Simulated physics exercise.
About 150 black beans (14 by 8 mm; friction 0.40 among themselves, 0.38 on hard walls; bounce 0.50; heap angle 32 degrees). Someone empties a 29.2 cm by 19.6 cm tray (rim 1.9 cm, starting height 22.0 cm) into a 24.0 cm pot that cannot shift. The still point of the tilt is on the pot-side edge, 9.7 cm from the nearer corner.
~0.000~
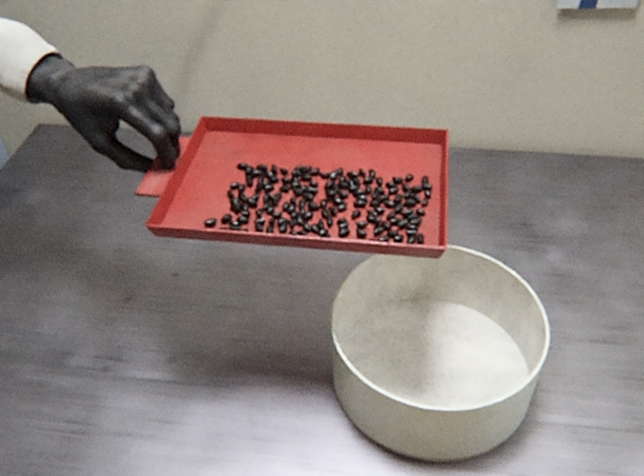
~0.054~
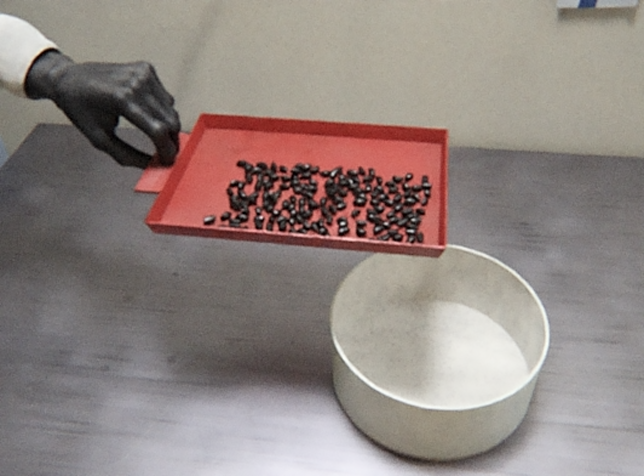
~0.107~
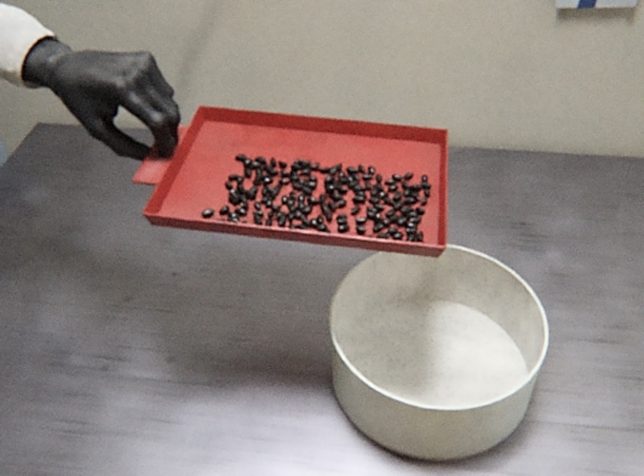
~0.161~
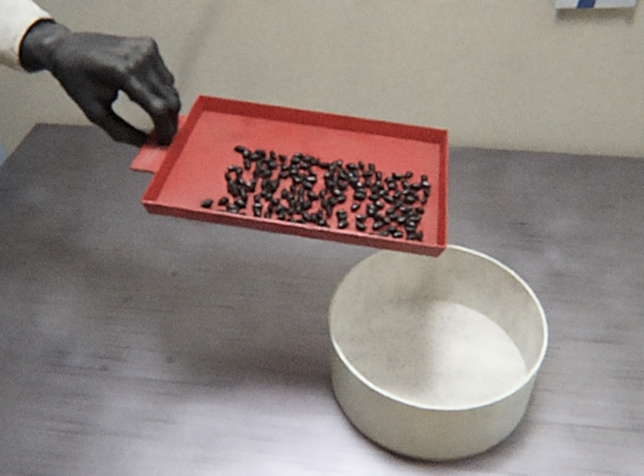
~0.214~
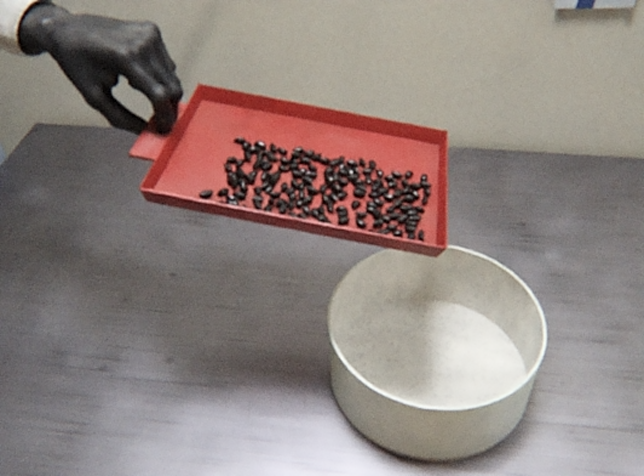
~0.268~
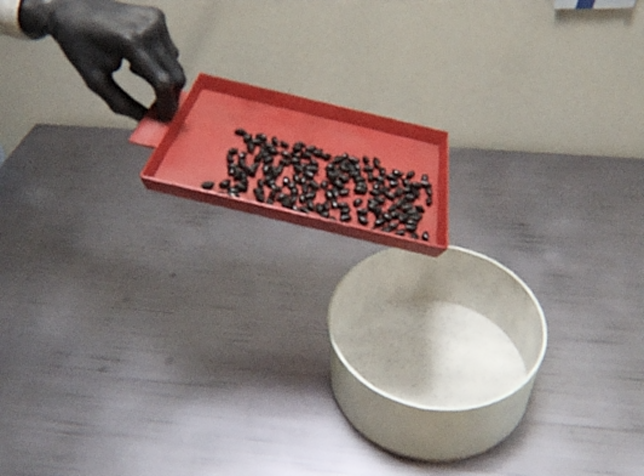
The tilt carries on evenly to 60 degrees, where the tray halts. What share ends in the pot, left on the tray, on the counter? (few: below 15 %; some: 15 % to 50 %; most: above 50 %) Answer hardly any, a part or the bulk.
In the pot: Hardly any; left on the tray: The bulk; on the counter: Hardly any.
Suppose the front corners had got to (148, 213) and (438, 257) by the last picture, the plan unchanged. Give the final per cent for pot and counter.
Pot 30, counter 0.
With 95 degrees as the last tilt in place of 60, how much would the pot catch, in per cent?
Then about 65 per cent.
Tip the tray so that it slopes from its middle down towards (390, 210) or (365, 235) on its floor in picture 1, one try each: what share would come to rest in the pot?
Some 25 and 40 per cent.
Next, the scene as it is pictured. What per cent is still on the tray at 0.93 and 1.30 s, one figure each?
In turn: 100, 90.
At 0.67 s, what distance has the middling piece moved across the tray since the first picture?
Roughly 5 cm.
Then, at 0.67 s, tilt 35 degrees; the tray holds 100 %, the pot 0 %.
After 0.93 s, tilt 51 degrees; the tray holds 100 %, the pot 0 %.
Then, at 1.30 s, tilt 60 degrees; the tray holds 90 %, the pot 5 %.
At rest (2.3 s), pot 10 %, tray 90 %, counter 5 %.
